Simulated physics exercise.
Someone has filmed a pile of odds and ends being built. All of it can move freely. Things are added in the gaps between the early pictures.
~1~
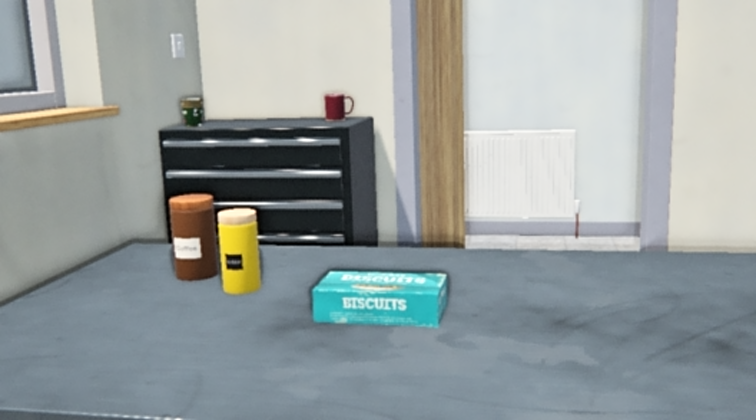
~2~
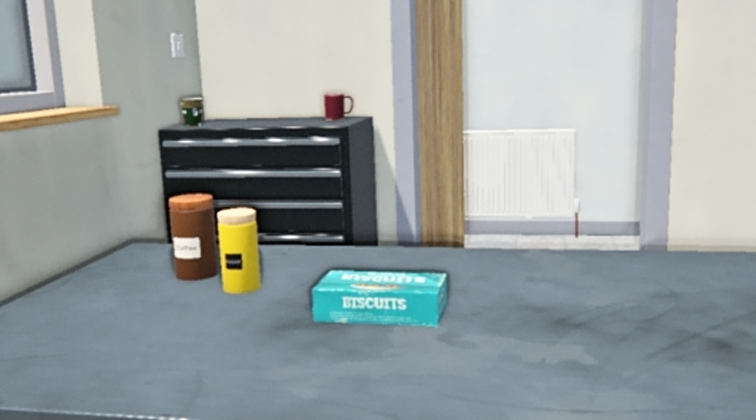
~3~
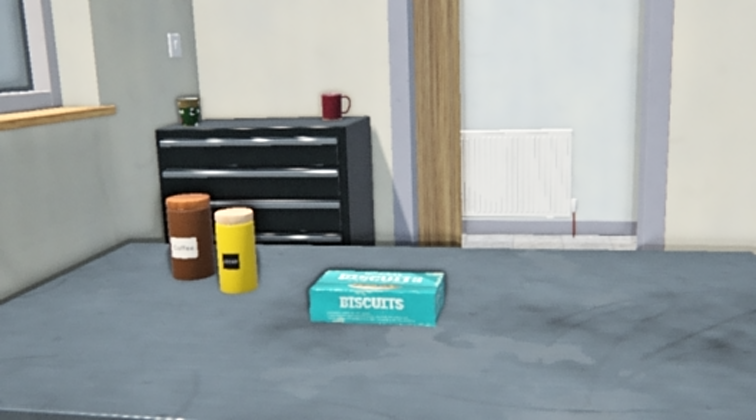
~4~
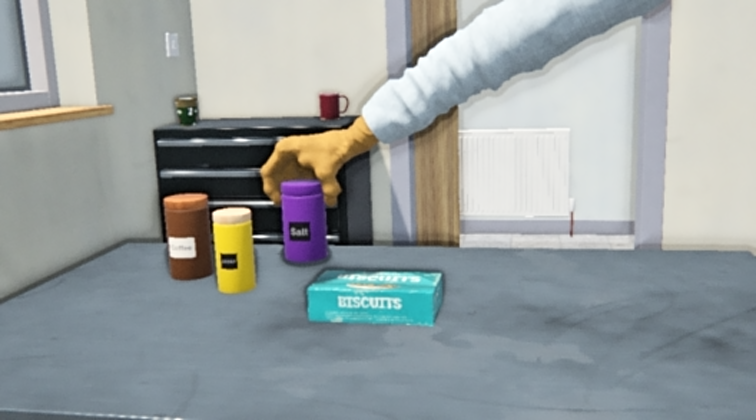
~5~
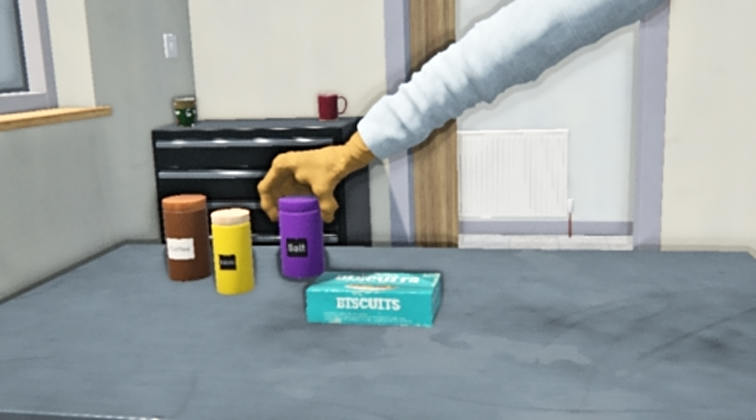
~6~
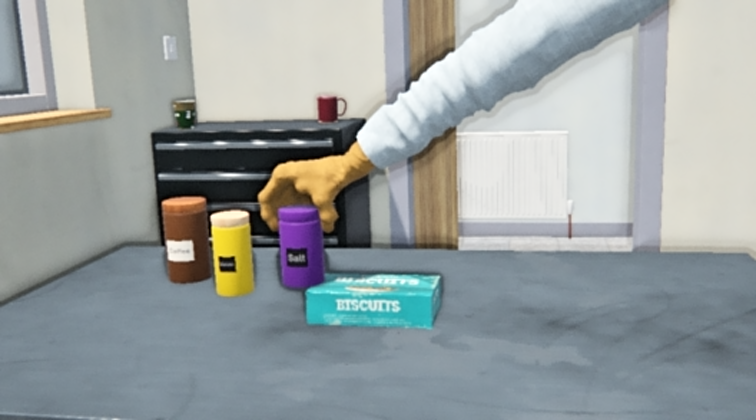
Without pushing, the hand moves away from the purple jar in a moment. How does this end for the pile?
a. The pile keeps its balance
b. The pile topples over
The answer is b.
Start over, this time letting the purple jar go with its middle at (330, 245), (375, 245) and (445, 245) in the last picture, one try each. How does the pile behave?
The pile remains standing the first time, remains standing the second time and collapses the third time.
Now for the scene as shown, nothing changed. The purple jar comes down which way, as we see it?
Toward the left-hand side.
Then, 0.30 s later than the last frame, purple jar now fallen.
Then, 0.40 s later than the last frame, things are still on the move.
Then, 1.80 s later than the last frame, nothing new.
When it is over, fallen, purple jar; the other 3 as before. End places, in pixels of the last picture, purple jar near (253, 292). The pile gives way.
